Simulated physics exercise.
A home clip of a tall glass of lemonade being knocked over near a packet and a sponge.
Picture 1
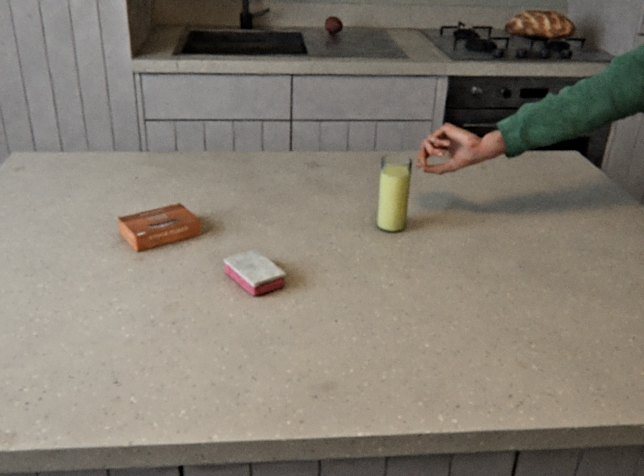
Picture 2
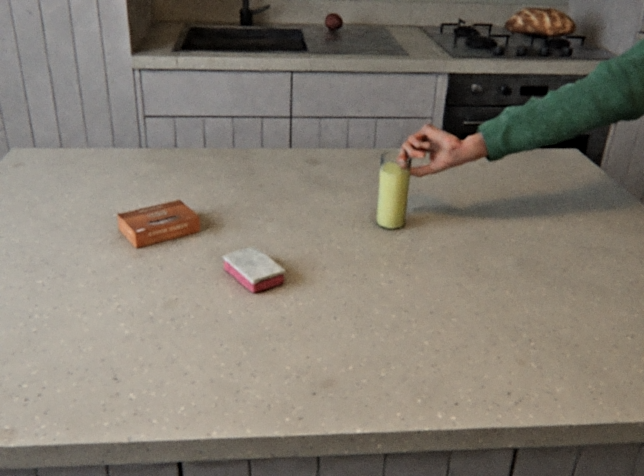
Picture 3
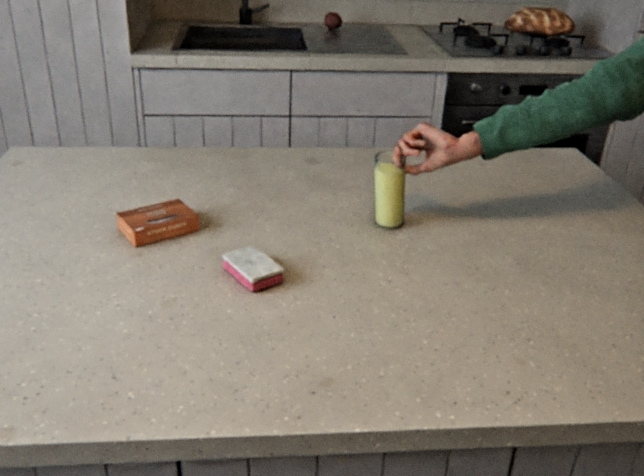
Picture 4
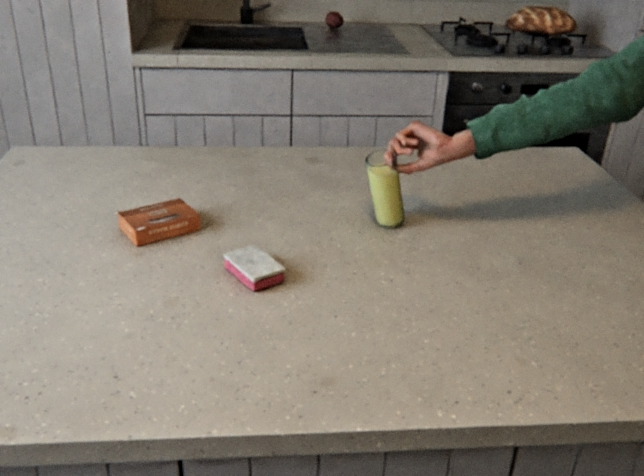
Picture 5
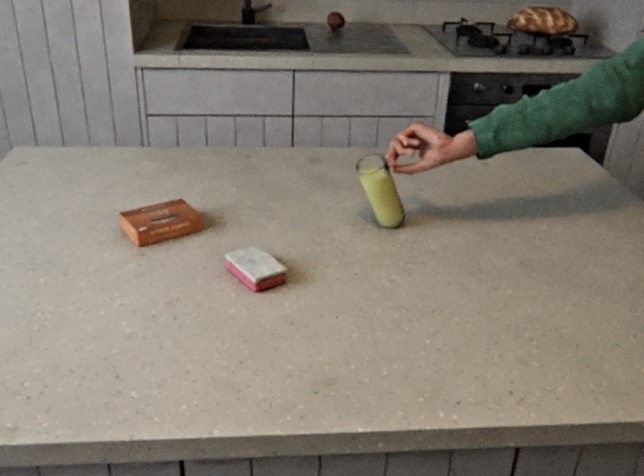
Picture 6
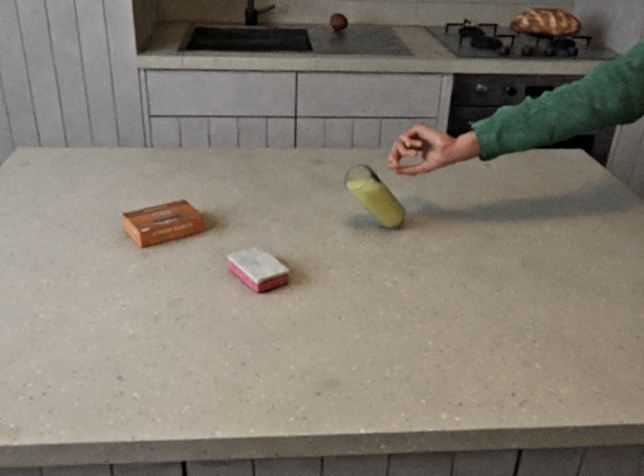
On a kitchen counter, a hand in a green sleeve reached in from the right and pushed the top of a tall glass of lemonade, which tilted steeply leftward near a packet and a sponge.
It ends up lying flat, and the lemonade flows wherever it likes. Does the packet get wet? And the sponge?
The packet: Yes, it gets wet. The sponge: Yes, it gets wet.
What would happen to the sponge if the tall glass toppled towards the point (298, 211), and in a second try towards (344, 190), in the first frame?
Case one, the item is left alone; case two, the item is left alone.
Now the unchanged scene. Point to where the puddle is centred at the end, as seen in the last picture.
Resting centre: Around (245, 277).
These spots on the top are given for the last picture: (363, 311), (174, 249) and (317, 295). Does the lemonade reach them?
The first spot ends up inside the spill, the second inside the spill, and the third inside the spill.
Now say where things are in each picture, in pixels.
In the first frame, it stands upright; tall glass (394, 192) about three quarters full; packet (159, 218); sponge (255, 265).
The second frame shows the hand pushes it; tall glass about three quarters full, surface at (395, 170).
The third frame shows the hand pushes it; tall glass (390, 189) about three quarters full; sponge (253, 261).
The fourth frame shows the hand pushes it; tall glass about three quarters full, surface at (382, 170); packet (159, 213).
In the fifth frame, it is falling; tall glass (381, 190) tipped 25°.
In the sixth frame, it is falling; tall glass (375, 197) tipped 40°; packet (163, 214); sponge (259, 262).
Soon after, the puddle covers about as much as a plate; the packet is dry; the sponge is wet.
Later, the puddle covers about as much as a big tray; the packet is wet; the sponge is wet.
In the end, the puddle covers about as much as a big tray; the packet is wet; the sponge is wet.
